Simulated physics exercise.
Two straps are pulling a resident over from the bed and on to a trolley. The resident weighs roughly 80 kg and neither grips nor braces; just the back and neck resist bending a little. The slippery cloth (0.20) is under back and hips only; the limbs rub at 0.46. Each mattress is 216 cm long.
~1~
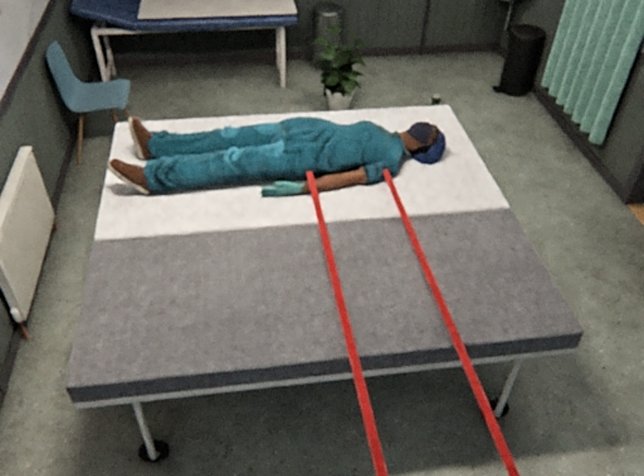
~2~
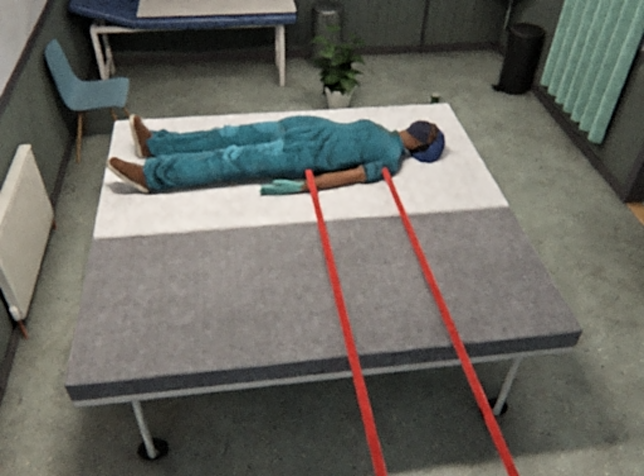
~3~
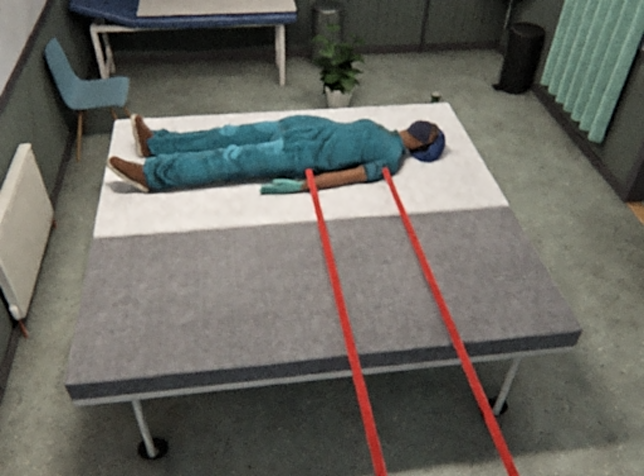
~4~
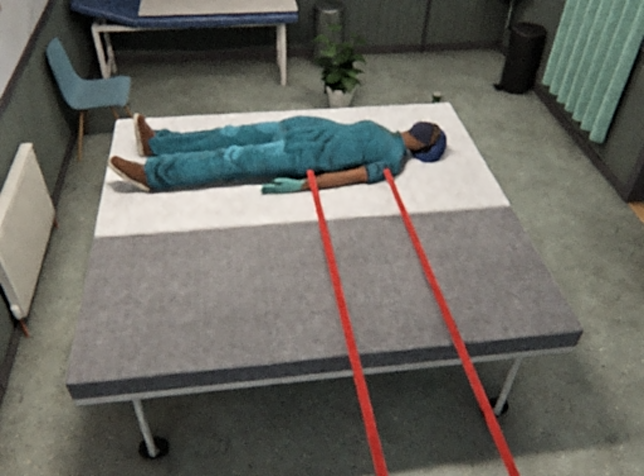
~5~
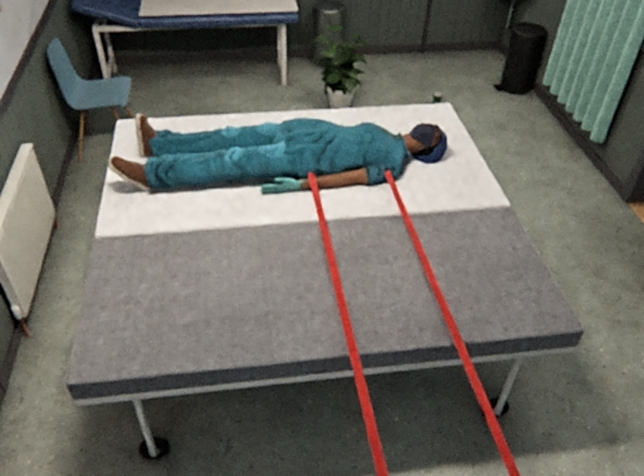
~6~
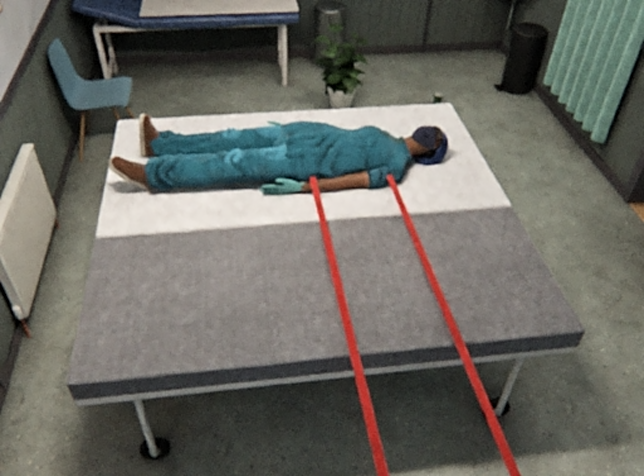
A figure in teal clothes and a dark blue cap lies stretched out on the white far half of a wide platform, seen from above in a green-floored room. Two red straps run from its shoulder and hip across the grey near half, with a blue chair left and a plant behind. The straps barely shift as the body edges very slightly right, the camera still.
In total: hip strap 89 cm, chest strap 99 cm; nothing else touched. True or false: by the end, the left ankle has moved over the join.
False.
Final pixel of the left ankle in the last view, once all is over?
It ends up near pixel (199, 210) in the last picture.
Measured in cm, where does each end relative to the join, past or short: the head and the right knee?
Head past by 48 cm, right knee short by 4 cm.
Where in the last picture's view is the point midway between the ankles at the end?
Estimated position: Around (214, 192).
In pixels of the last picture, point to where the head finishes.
Around (494, 260).
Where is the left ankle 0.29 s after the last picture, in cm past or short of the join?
It sits around 36 cm short of the mark.
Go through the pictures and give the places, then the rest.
In the first picture, left ankle (150, 175), left hand (282, 192), right ankle (154, 147); hip strap drawn 0 cm.
In the second picture, left ankle (149, 174), left hand (282, 190), right ankle (153, 146); hip strap drawn 0 cm.
In the third picture, left ankle (149, 173), left hand (282, 189), right ankle (154, 146); hip strap drawn 1 cm.
In the fourth picture, left ankle (150, 173), left hand (283, 189), right ankle (155, 146); hip strap drawn 2 cm.
In the fifth picture, left ankle (150, 173), left hand (282, 188), right ankle (156, 146); hip strap drawn 4 cm.
In the sixth picture, left ankle (151, 173), left hand (283, 190), right ankle (158, 147); hip strap drawn 7 cm.
Then, 0.29 s after the last picture the left ankle is 35 cm short of the join, near (152, 174) in the last picture's view; the left hand 16 cm short of the join.
Then, 0.79 s after the last picture the left ankle is 32 cm short of the join, near (164, 178) in the last picture's view.
Then, 1.29 s after the last picture the left ankle is 24 cm short of the join, near (184, 191) in the last picture's view; the left hand 30 cm past the join.
At rest, head crosses the join; left hand crosses the join; right hand stops short of the join; left ankle stops short of the join; right ankle stops short of the join; right knee stops short of the join.
